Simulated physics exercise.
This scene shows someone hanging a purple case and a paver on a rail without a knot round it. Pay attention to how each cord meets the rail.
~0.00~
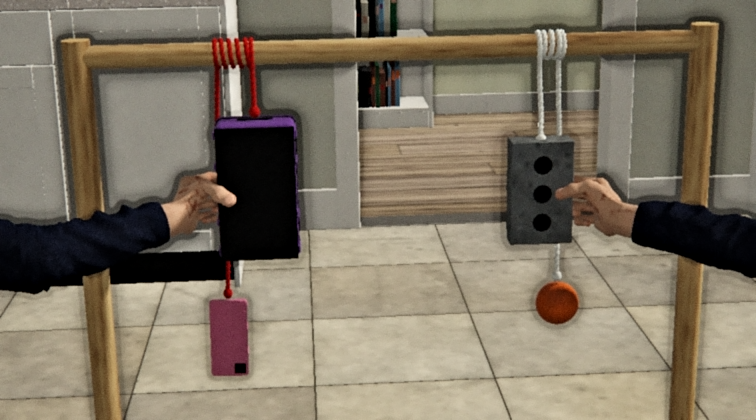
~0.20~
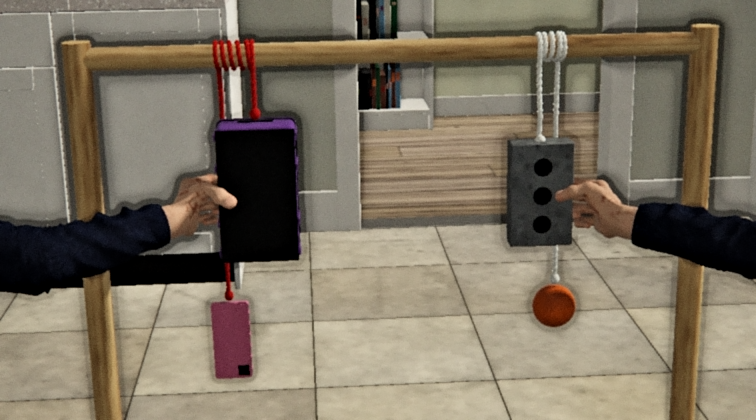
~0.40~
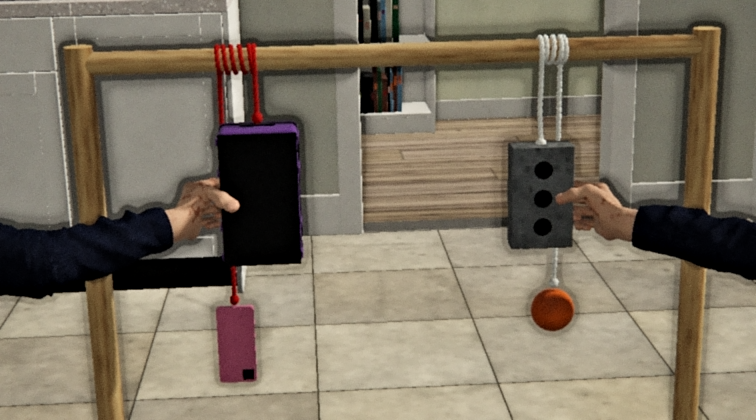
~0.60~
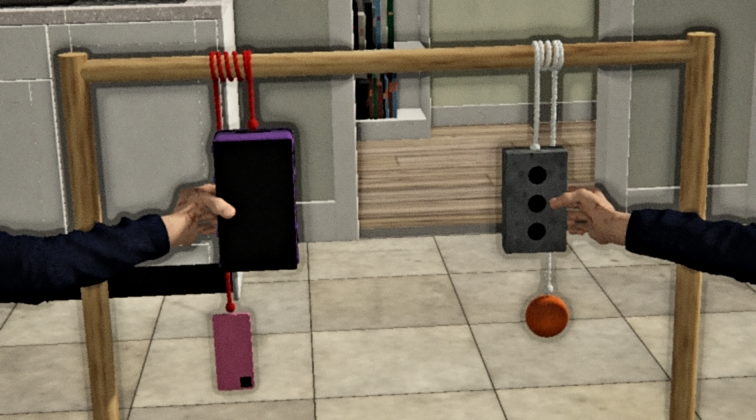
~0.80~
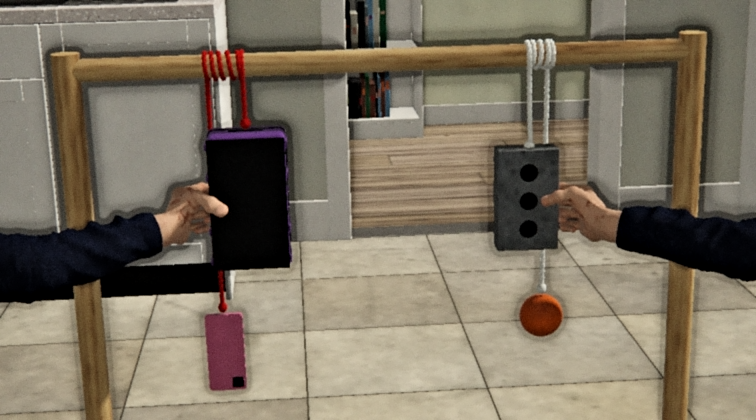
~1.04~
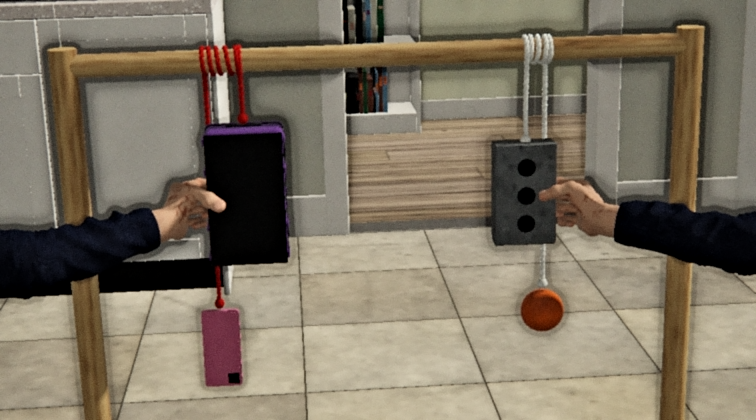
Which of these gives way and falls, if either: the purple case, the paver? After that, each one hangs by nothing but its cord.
Looking at each: The purple case does not fall, the paver does not fall.
Around 1.28 s, purple case in the air near (246, 180); paver in the air near (525, 197).
Around 1.60 s, purple case in the air near (242, 172); paver in the air near (528, 194).
Around 2.14 s, purple case in the air near (246, 182); paver in the air near (527, 195).
Finally, purple case in the air near (243, 182); paver in the air near (528, 194). The purple case is held and the paver keeps its height.
